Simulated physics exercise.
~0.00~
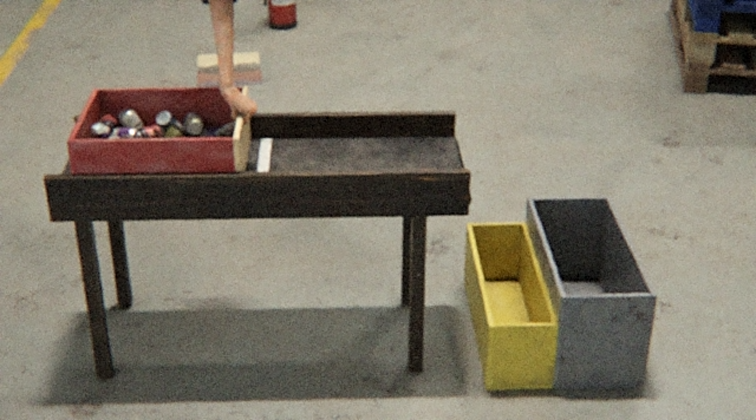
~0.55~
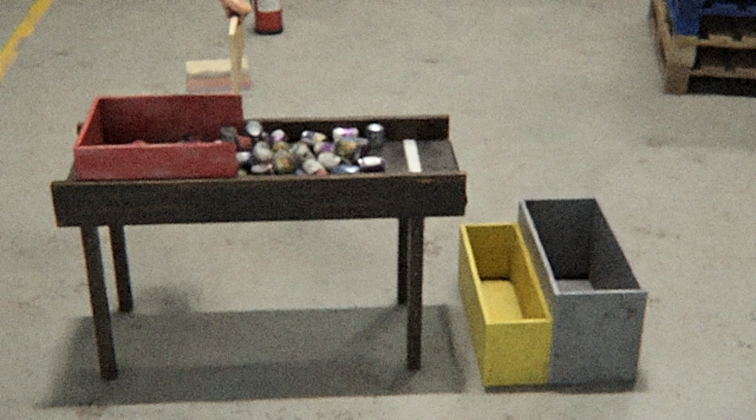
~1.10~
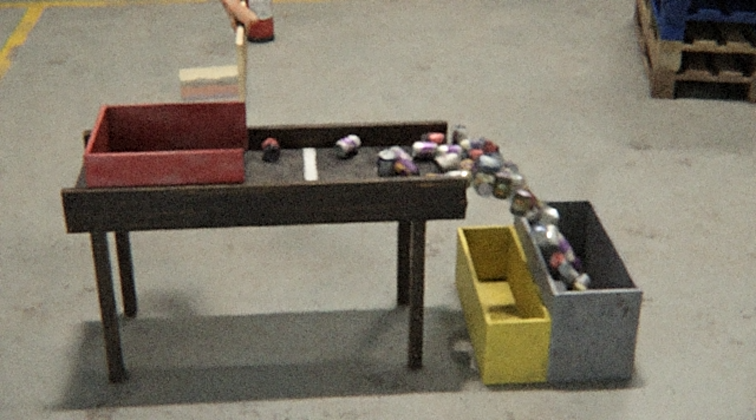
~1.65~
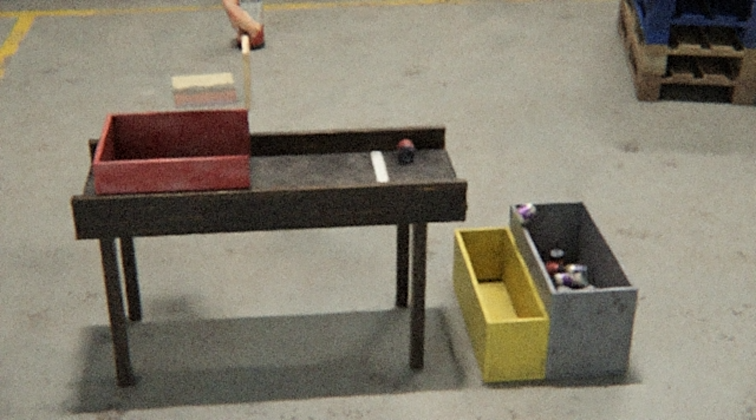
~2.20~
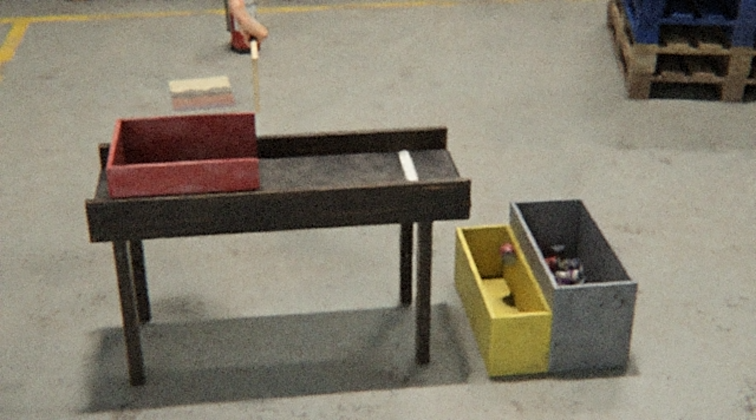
On a concrete floor, a hand lifted the gate of a red pen, and a belt carried a jumble of small cans right and off its end; nearly all dropped into the grey box, while a last one landed in the yellow box.
